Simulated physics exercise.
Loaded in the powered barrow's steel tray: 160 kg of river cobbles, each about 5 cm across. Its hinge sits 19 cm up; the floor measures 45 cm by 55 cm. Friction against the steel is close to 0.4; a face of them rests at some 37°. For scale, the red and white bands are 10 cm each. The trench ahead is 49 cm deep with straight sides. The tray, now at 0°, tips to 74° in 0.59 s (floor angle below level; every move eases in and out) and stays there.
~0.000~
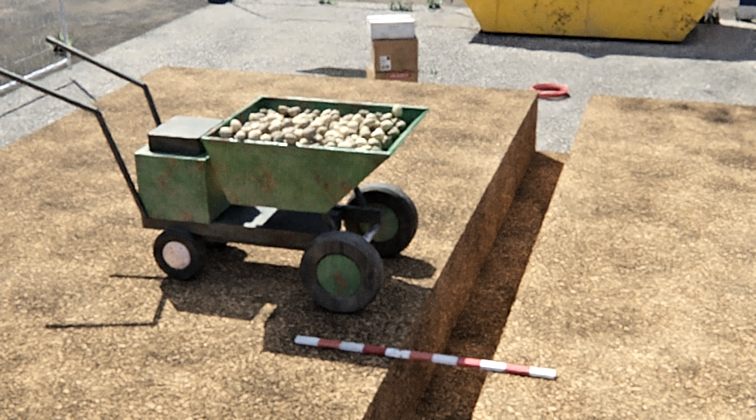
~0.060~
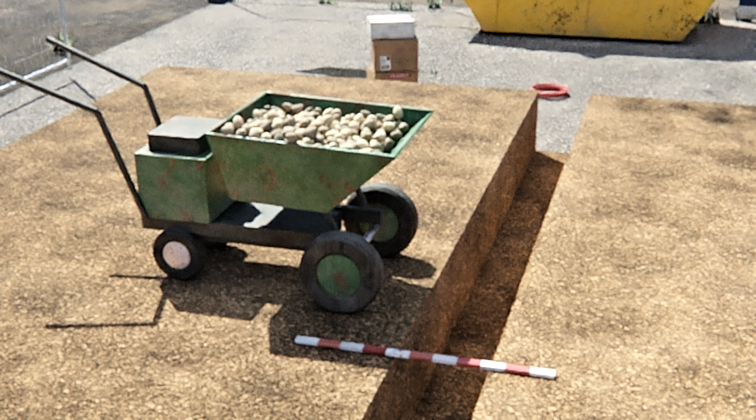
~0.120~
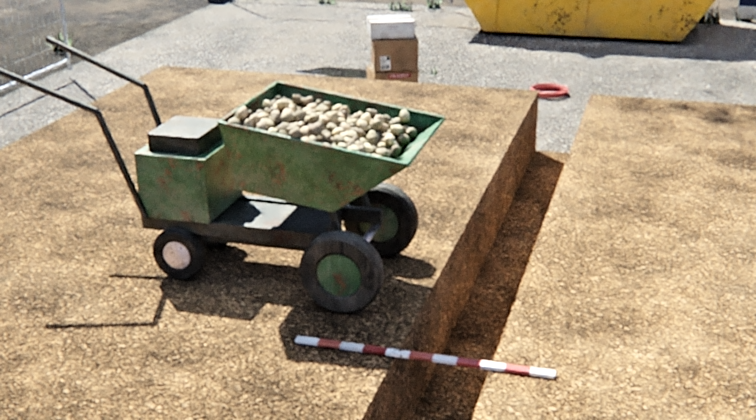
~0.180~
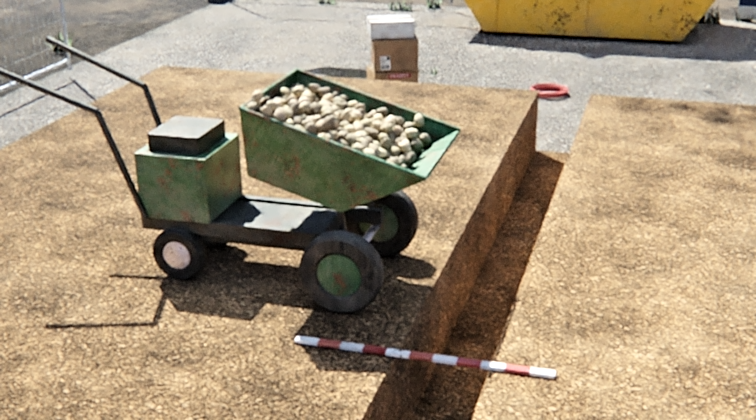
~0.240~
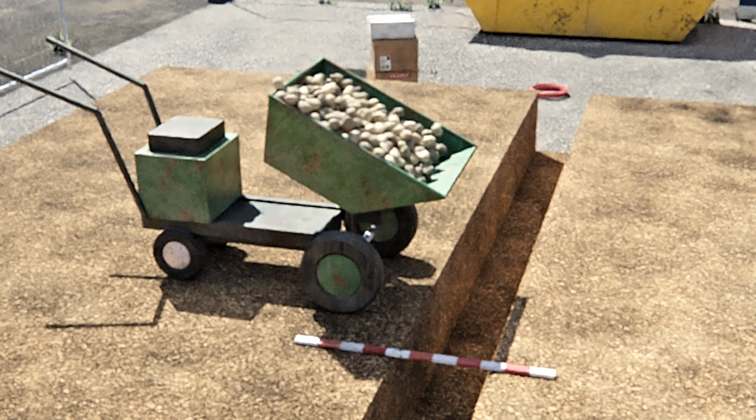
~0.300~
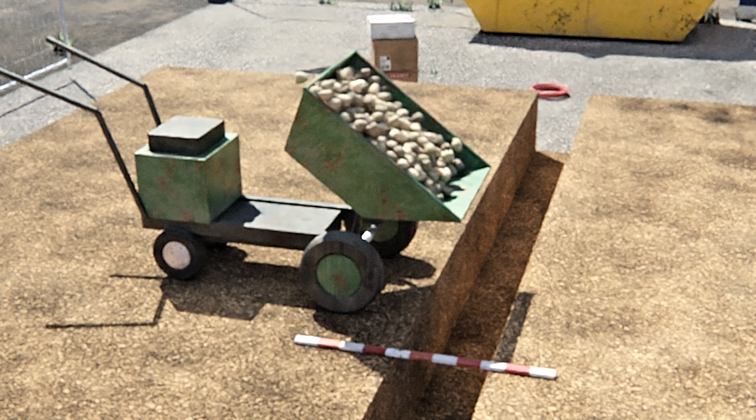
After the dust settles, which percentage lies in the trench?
Close to 22 in a hundred.
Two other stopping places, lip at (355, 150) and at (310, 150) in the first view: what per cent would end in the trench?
About 55 and 95 per cent.
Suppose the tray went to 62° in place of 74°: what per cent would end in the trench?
Then about 30 per cent.
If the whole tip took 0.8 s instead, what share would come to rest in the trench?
It would be near 30 per cent.
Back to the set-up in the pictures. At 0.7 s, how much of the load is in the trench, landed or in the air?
About 5 per cent by then.
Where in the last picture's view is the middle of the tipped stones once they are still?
Their middle is at about (591, 303).
After 0.4 s the floor is at 62°; 100 % in the tray; the foremost stones are at (492, 220).
After 0.7 s the floor is at 74°; 51 % in the tray, 7 % in the trench, 42 % past the trench; the foremost stones are at (592, 298).
After 1.0 s the floor is at 74°; 3 % in the tray, 17 % in the trench, 80 % past the trench; the foremost stones are past the picture's edge.
After 3.0 s the floor is at 74°; 0 % in the tray, 22 % in the trench, 78 % past the trench; the foremost stones are past the picture's edge.
